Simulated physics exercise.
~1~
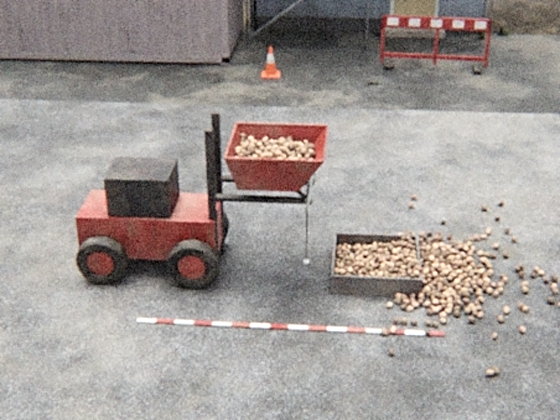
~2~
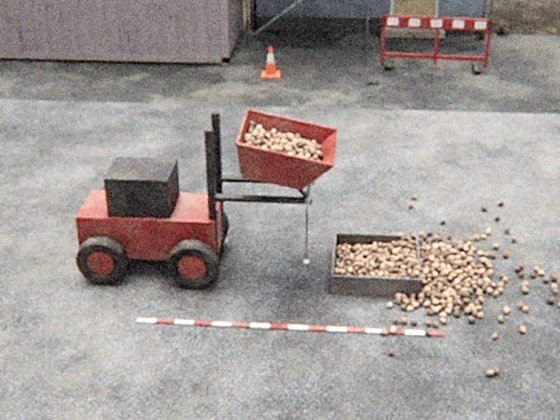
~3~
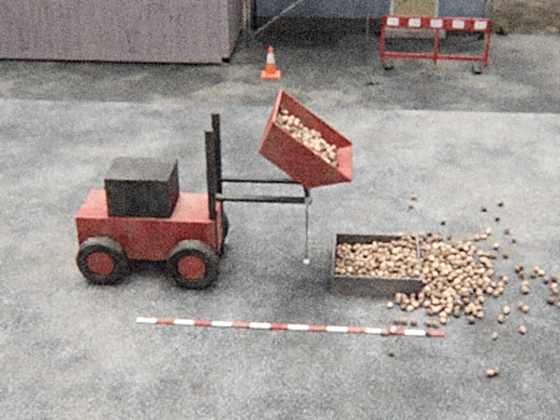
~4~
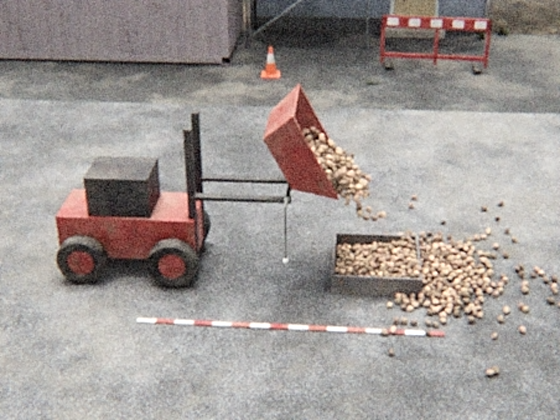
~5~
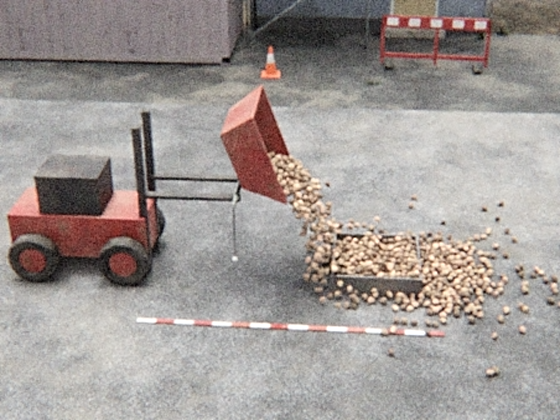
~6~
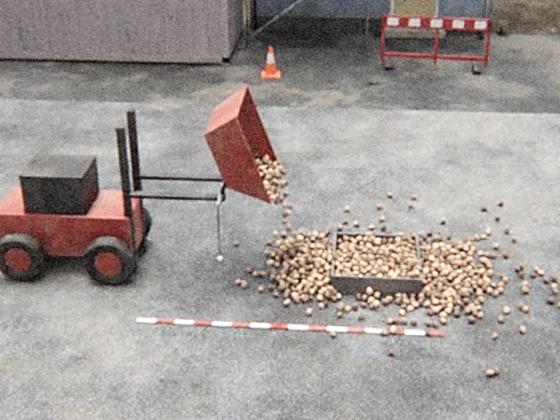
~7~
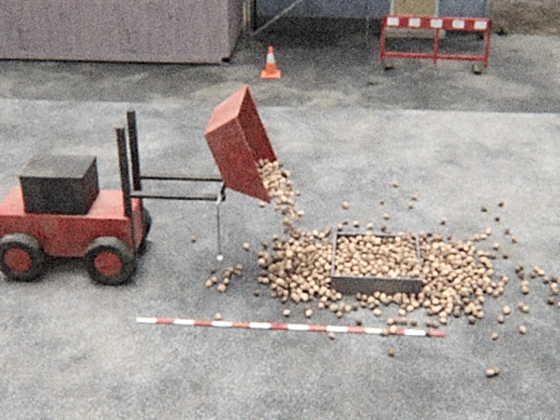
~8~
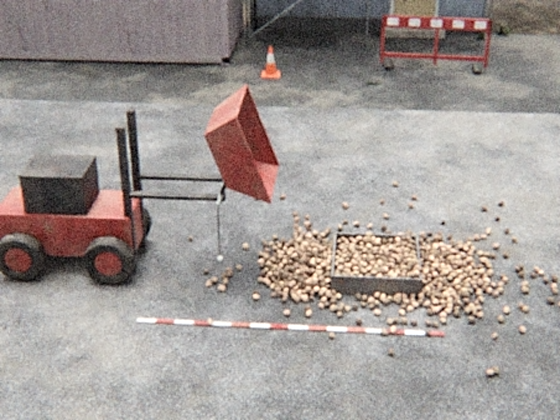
On a grey paved yard, a red fork truck tips its raised skip of pale stones to the right while backing left, spilling them into and around a low open bin already surrounded by stones; it stops, and the skip empties, leaving a wider heap.
